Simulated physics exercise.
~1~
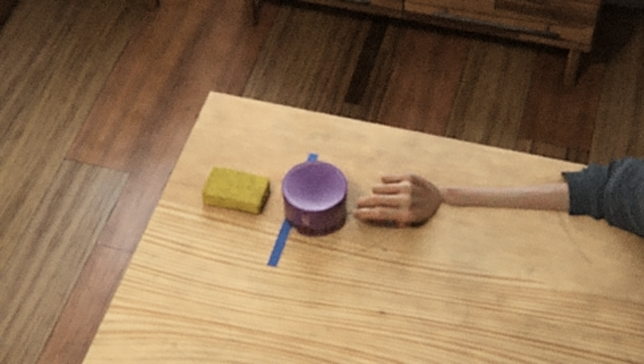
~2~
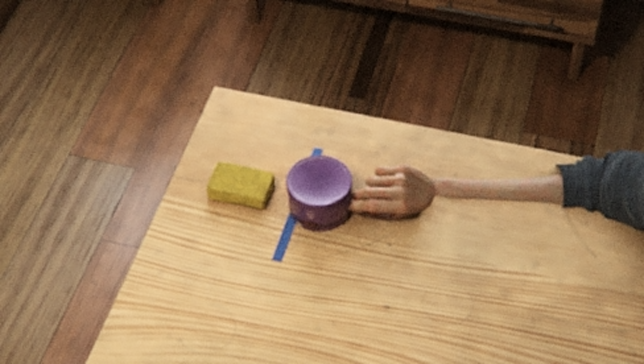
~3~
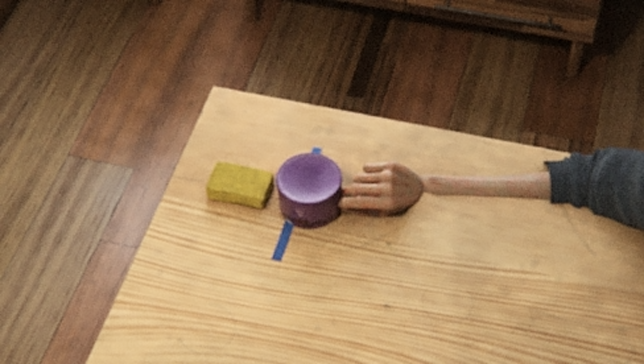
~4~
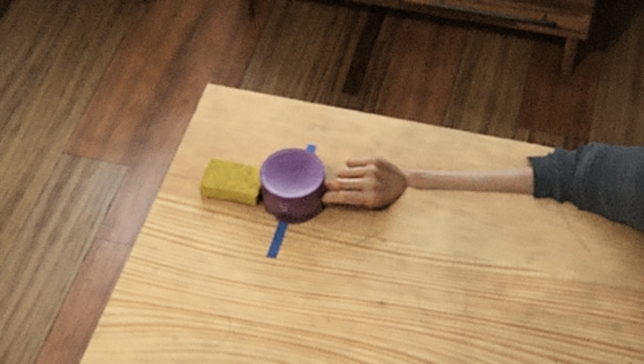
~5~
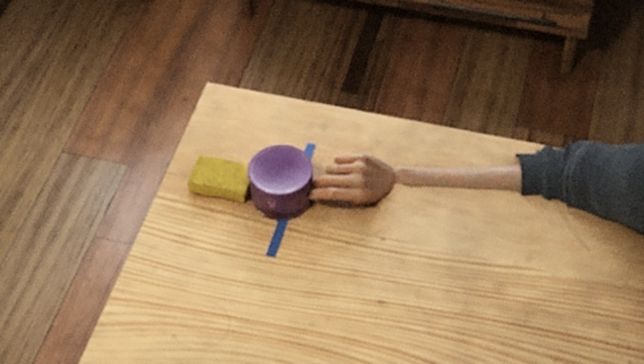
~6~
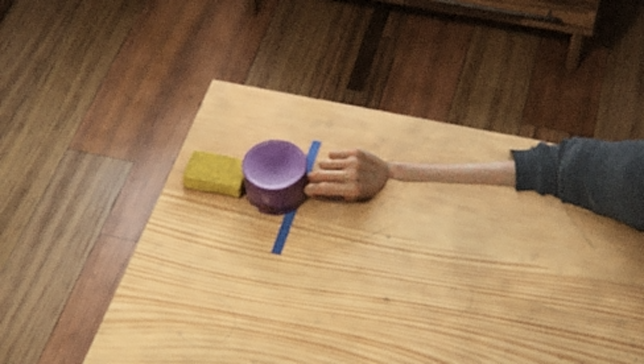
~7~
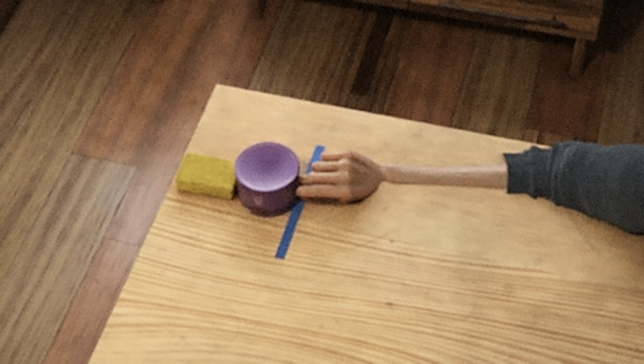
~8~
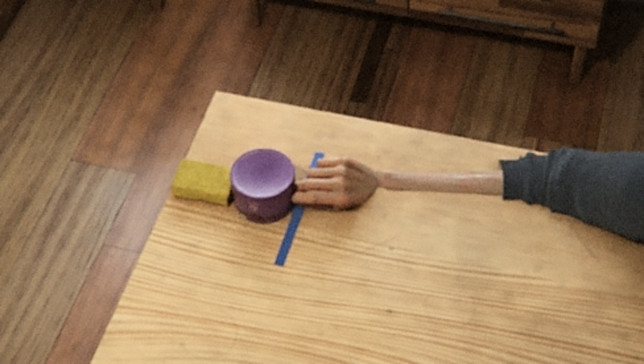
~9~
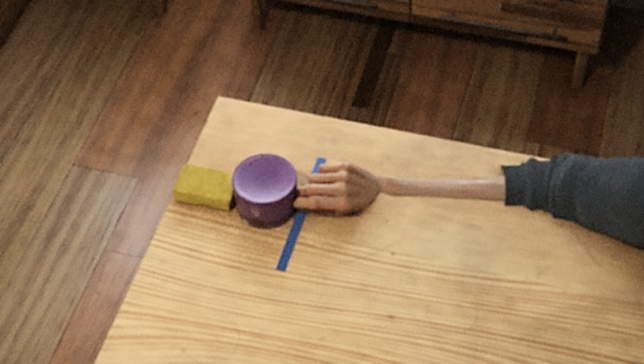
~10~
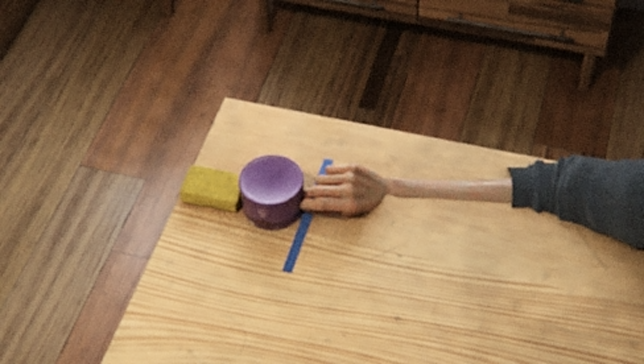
At first, a purple tub sits over a strip of blue tape on a light wooden table, with a yellow sponge to its left and a hand reaching in from the right. The fingertips press against the tub and push it left, closing the small gap to the sponge. As the hand keeps going, the tub nudges the sponge a short way toward the table's left edge, uncovering more of the tape. The hand then stops with its fingers at the tape. Finally, tub and sponge rest side by side, the sponge still on the table near its edge.
